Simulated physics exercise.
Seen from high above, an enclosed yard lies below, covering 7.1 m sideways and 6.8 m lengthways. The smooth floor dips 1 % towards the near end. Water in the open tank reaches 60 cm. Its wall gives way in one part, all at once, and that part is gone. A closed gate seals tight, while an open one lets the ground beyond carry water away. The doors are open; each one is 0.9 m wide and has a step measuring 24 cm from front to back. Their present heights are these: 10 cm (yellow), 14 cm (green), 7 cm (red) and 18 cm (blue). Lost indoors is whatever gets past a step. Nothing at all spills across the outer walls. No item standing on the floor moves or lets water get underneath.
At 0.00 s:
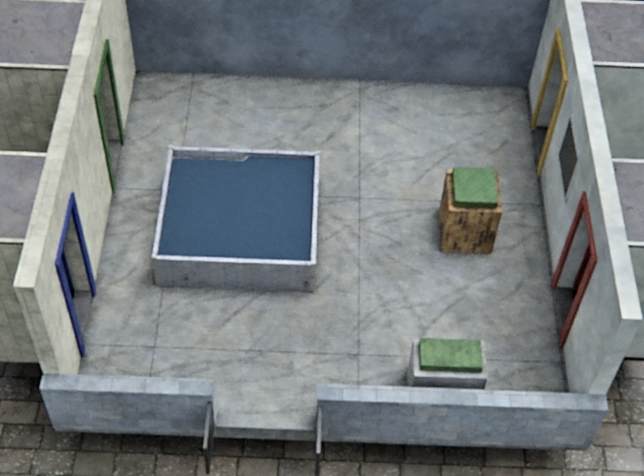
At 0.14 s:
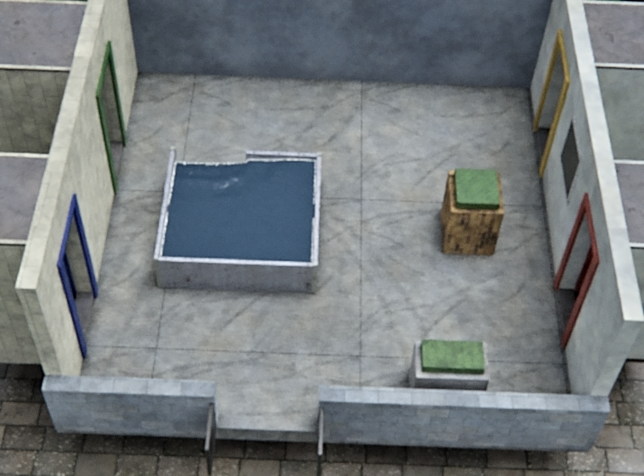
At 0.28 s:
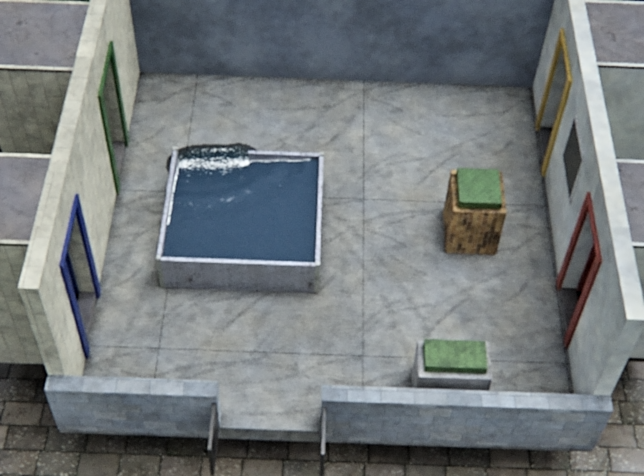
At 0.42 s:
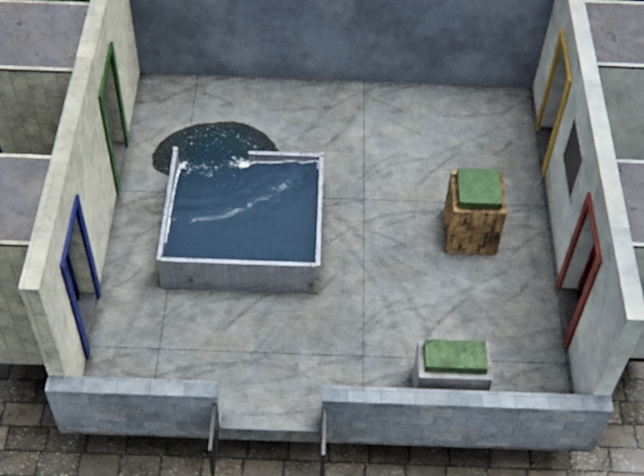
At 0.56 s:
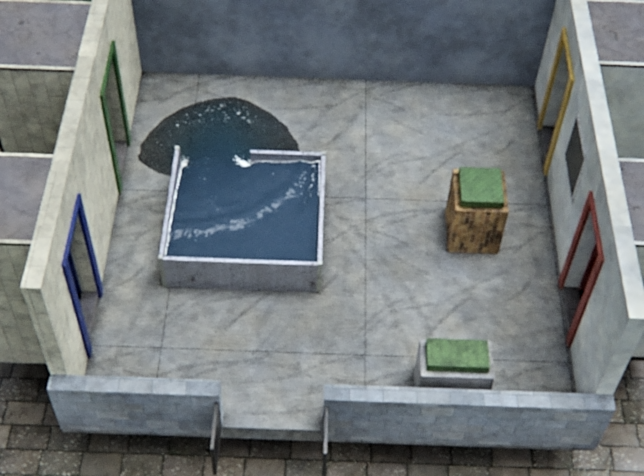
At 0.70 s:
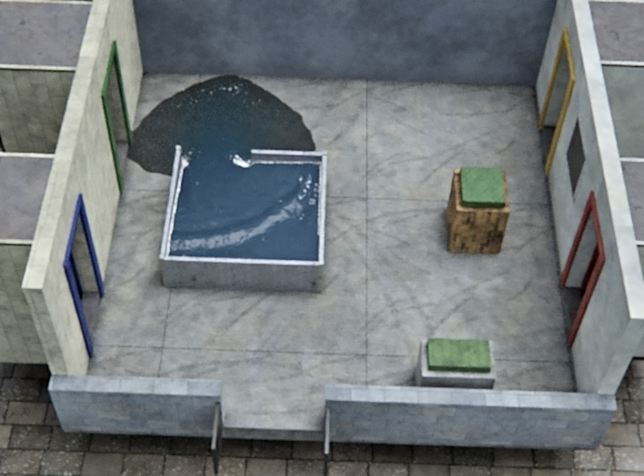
Water pours through a gap in the open tank's far side and spreads across the floor.
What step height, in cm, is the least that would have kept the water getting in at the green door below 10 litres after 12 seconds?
The least height is about 12 cm.
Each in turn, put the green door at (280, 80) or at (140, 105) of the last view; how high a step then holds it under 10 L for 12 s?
First place around 22 cm, second around 27 cm.
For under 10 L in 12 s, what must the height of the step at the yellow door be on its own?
Yellow door, minimum about 12.0 cm.
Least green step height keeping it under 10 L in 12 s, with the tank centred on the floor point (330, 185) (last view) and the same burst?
Close to 7.5 cm would do it.
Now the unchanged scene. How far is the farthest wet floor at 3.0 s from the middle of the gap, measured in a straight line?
Front distance: Approx. 5.4 m.
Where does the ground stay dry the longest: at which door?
Last in order comes the red door.
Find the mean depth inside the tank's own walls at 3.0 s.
Mean depth: Approx. 31 cm.
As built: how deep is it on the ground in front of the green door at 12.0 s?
6.0 cm.
After 1.4 s water covers 15 % of the floor, deepest (38 cm) near (143, 76); 3 cm at the green door, 0 litres in over its 14 cm step.
After 3.0 s water covers 25 % of the floor, deepest (30 cm) near (187, 122); 8 cm at the green door, 0 litres in over its 14 cm step.
After 12.0 s water covers 95 % of the floor, deepest (13 cm) near (501, 421); 6 cm at the green door, 3 litres in over its 14 cm step.
At the green door as built, the water arrived by 1.0 s and peaked near 14 cm at 4.4 s.
With a step of 11 cm, 14 litres would have come in within the 12 s; with 15 cm, 2 litres. So under 10 litres takes about 12 cm.
